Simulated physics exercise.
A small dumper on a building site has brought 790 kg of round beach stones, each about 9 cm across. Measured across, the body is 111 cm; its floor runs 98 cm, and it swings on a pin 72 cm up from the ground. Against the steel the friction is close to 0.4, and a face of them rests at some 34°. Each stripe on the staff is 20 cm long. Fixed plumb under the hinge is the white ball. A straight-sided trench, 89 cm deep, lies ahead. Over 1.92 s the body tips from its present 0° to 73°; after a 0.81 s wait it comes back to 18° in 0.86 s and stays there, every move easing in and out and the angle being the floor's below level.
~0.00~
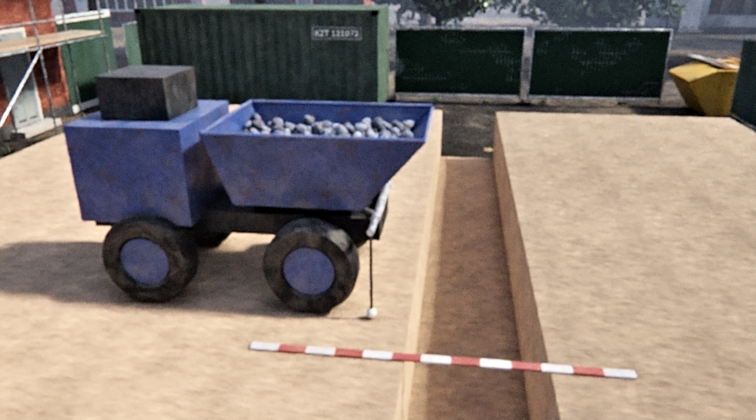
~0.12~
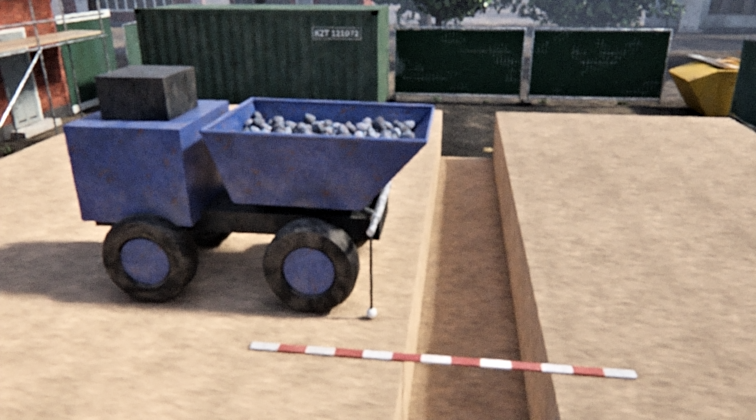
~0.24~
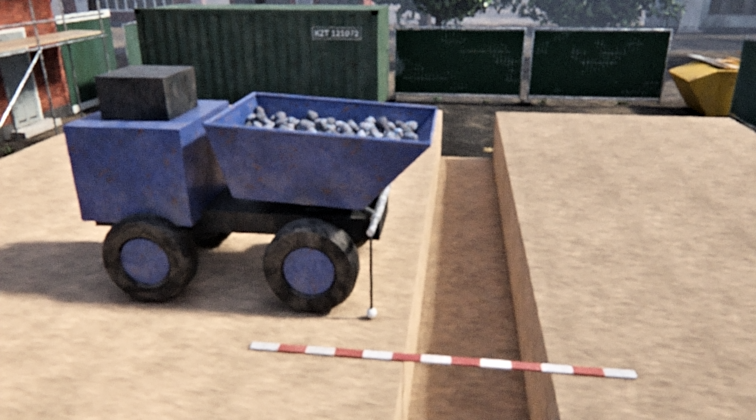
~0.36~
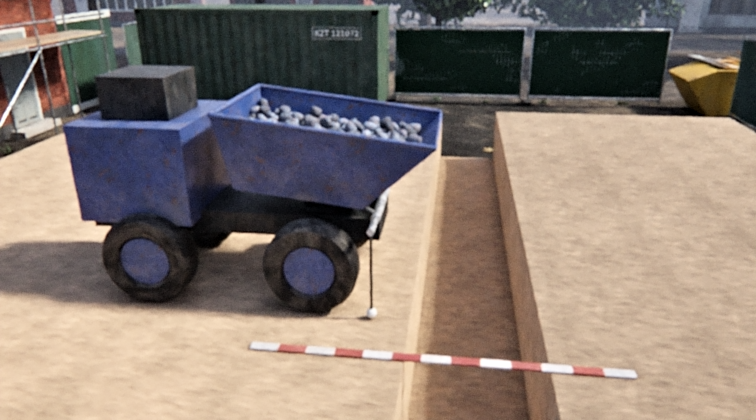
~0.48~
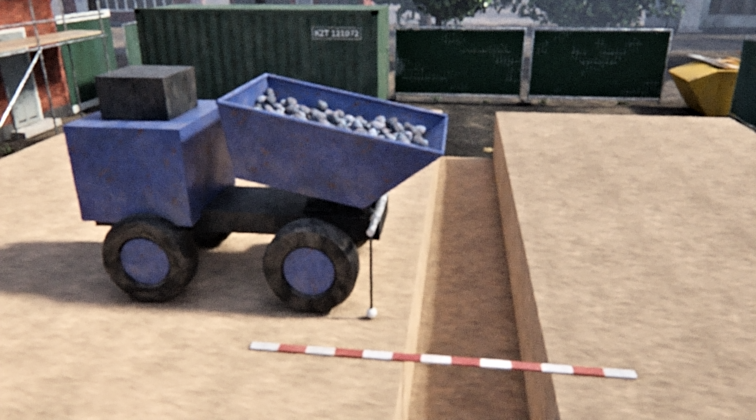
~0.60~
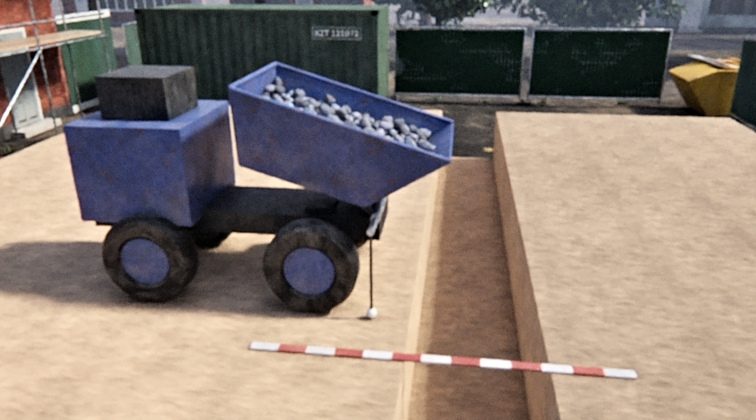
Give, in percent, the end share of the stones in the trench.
Near 60 percent.
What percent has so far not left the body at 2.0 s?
About 50 per cent.
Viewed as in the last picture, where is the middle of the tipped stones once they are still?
The resting stones are centred at roughly (514, 361).
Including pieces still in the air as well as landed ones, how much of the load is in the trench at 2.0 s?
I'd put it near 35 per cent.
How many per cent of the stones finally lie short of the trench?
About 0% of the load.
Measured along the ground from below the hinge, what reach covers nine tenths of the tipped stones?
Around 200 centimetres.
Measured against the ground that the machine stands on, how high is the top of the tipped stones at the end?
I'd put it at roughly 22 cm above the ground.
After 1.4 s the floor is at 62°; 100 % in the body; the foremost stones are at (489, 213).
After 2.0 s the floor is at 73°; 51 % in the body, 35 % in the trench, 15 % past the trench; the foremost stones are at (590, 289).
After 4.0 s the floor is at 18°; 0 % in the body, 59 % in the trench, 40 % past the trench; the foremost stones are past the picture's edge.
After 6.8 s the floor is at 18°; 0 % in the body, 60 % in the trench, 40 % past the trench; the foremost stones are past the picture's edge.
